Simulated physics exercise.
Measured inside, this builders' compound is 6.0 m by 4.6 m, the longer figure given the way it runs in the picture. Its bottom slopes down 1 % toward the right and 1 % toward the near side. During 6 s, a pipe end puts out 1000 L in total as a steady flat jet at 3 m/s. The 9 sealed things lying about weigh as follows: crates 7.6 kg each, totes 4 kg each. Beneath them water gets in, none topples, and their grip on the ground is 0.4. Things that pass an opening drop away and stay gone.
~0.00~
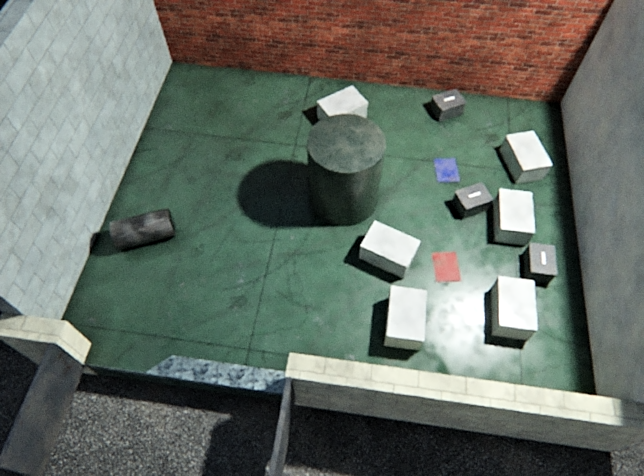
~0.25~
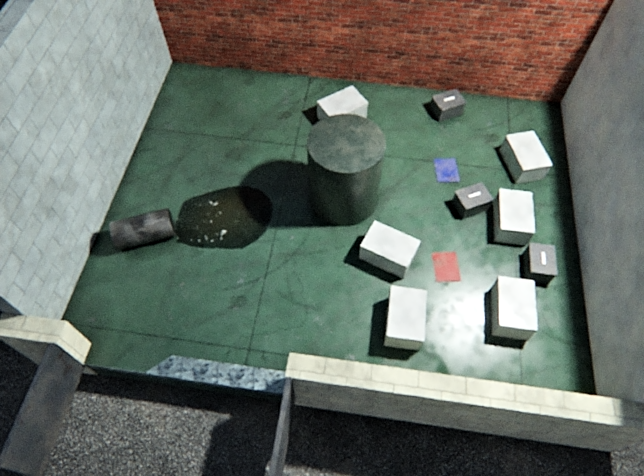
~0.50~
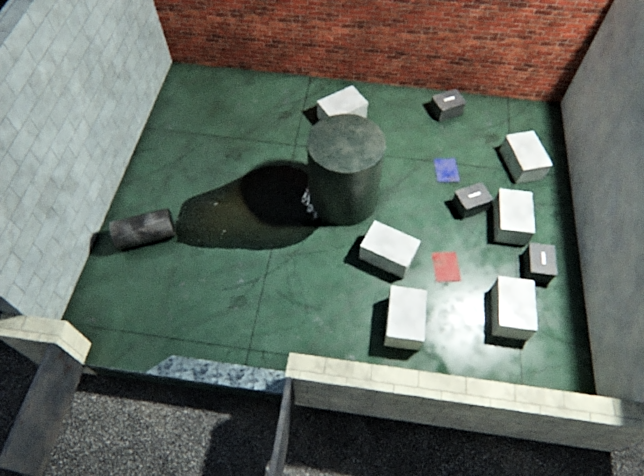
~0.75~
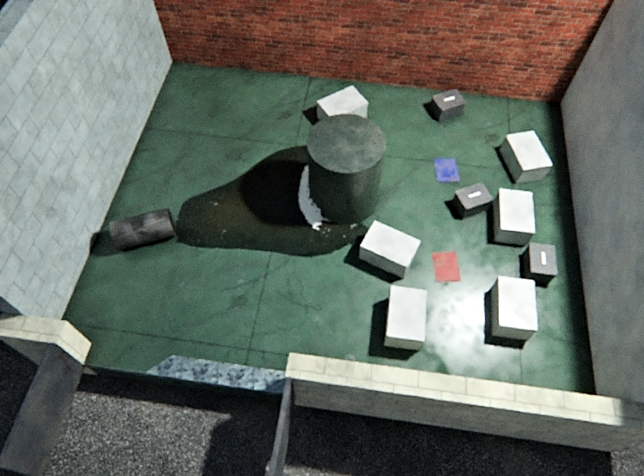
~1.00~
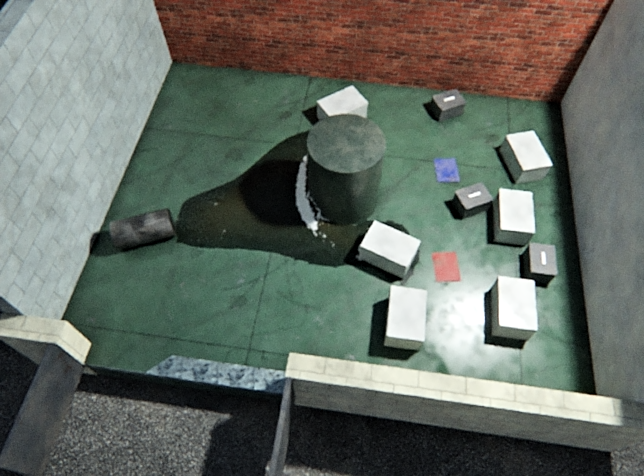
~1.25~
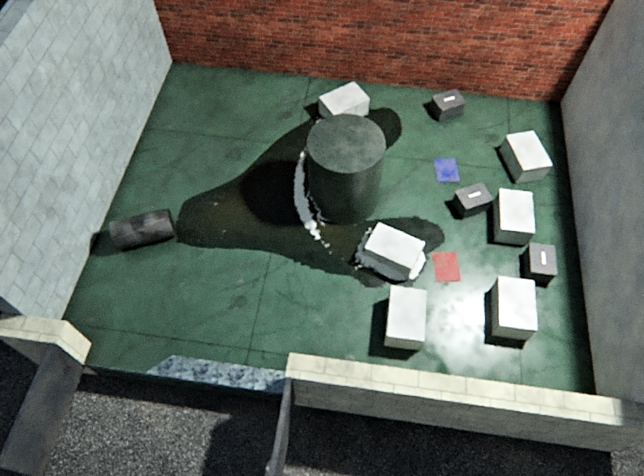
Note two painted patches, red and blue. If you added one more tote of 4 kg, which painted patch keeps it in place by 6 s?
The blue one.
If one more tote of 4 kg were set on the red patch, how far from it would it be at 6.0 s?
Distance: Approx. 80 cm.
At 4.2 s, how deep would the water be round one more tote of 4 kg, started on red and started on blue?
Roughly 6 cm and 1 cm.
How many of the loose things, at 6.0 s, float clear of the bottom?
Of them, 8.
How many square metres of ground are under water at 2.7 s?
I'd estimate close to 13 m2.
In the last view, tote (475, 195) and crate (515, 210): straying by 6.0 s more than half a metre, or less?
First below it, second below it.
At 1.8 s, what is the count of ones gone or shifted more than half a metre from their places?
Result: 1.
After 1.8 s on red it would be 19 cm off in 1 cm of water; on blue it would be 0 cm off in 0 cm of water.
After 2.7 s on red it would be 68 cm off in 4 cm of water; on blue it would be 0 cm off in 1 cm of water.
After 4.2 s on red it would be 119 cm off in 6 cm of water; on blue it would be 0 cm off in 1 cm of water.
After 6.0 s on red it would be 88 cm off in 7 cm of water; on blue it would be 0 cm off in 2 cm of water.
